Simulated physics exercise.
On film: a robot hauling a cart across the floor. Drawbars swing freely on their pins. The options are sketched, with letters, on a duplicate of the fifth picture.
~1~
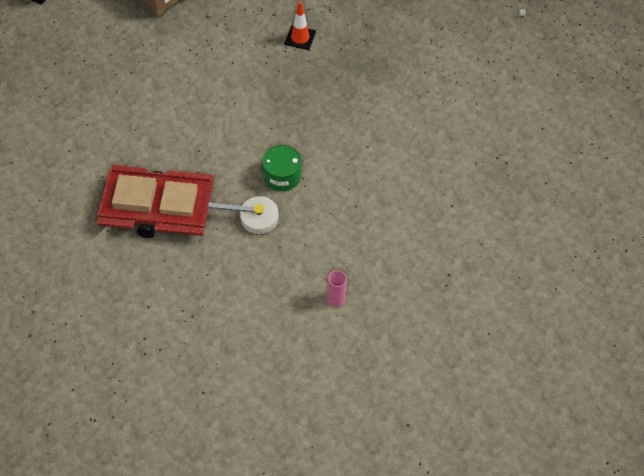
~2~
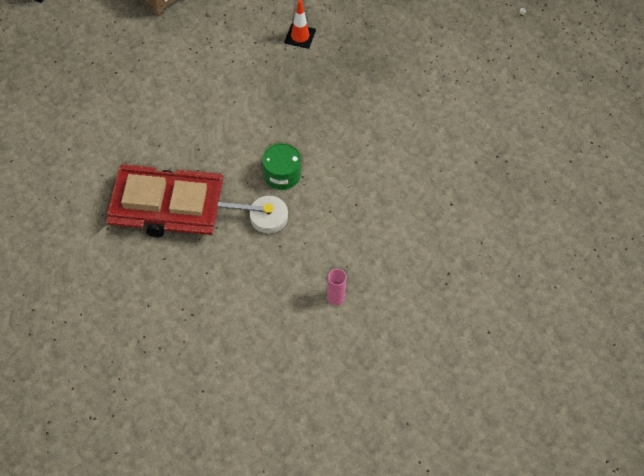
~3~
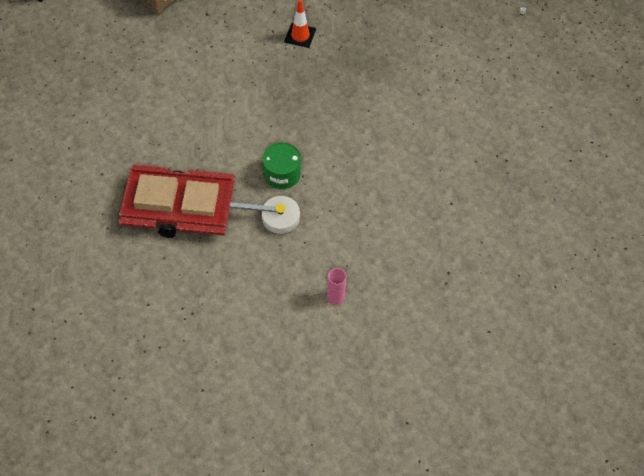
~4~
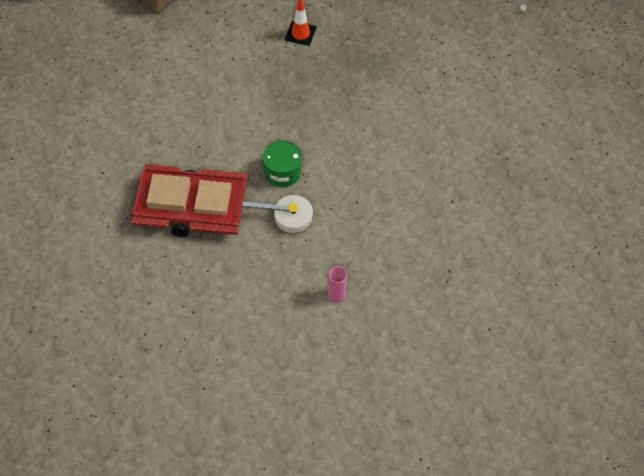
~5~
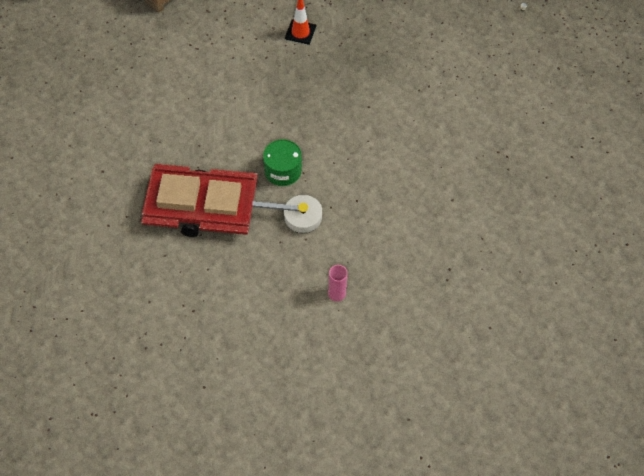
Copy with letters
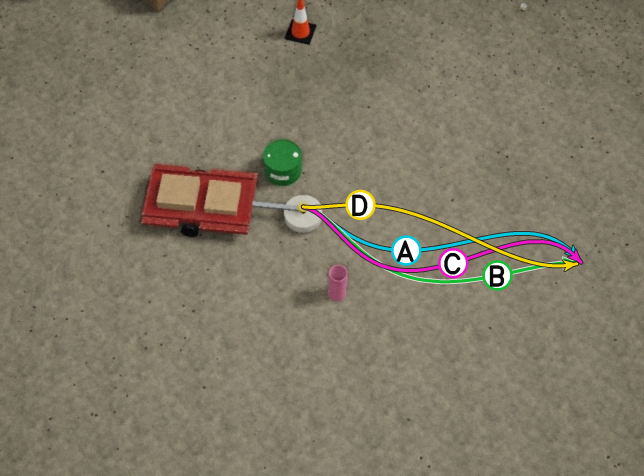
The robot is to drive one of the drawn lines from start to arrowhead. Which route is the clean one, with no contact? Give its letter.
A is the clean one.
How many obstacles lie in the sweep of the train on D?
In all, one.
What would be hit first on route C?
It meets the pink post.
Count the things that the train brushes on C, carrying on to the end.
One.
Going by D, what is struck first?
First the green tub.
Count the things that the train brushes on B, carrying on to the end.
It touches one.
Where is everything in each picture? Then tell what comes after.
The first picture shows red cart (156, 199); green tub (282, 176); pink post (336, 299).
The second picture shows robot (269, 213); red cart (166, 198); pink post (336, 298).
The third picture shows robot (281, 213); red cart (178, 198); pink post (336, 297).
The fourth picture shows robot (294, 212); red cart (190, 198); pink post (337, 295).
The fifth picture shows robot (303, 212); red cart (200, 197); pink post (337, 294); green tub (283, 170).
On the marked copy, A from (303, 207) via (435, 248) to (578, 259); B from (303, 207) via (423, 280) to (576, 262); C from (303, 207) via (439, 267) to (581, 263); D from (303, 207) via (444, 226) to (577, 264).
Taking A. A third of the way, robot (396, 255), cart (295, 221).
Two thirds of the way, robot (499, 240), cart (395, 234).
When it is over, robot (578, 268), cart (475, 239); nothing has been touched.
As for the rest, B meets the pink post; C meets the pink post; D meets the green tub.
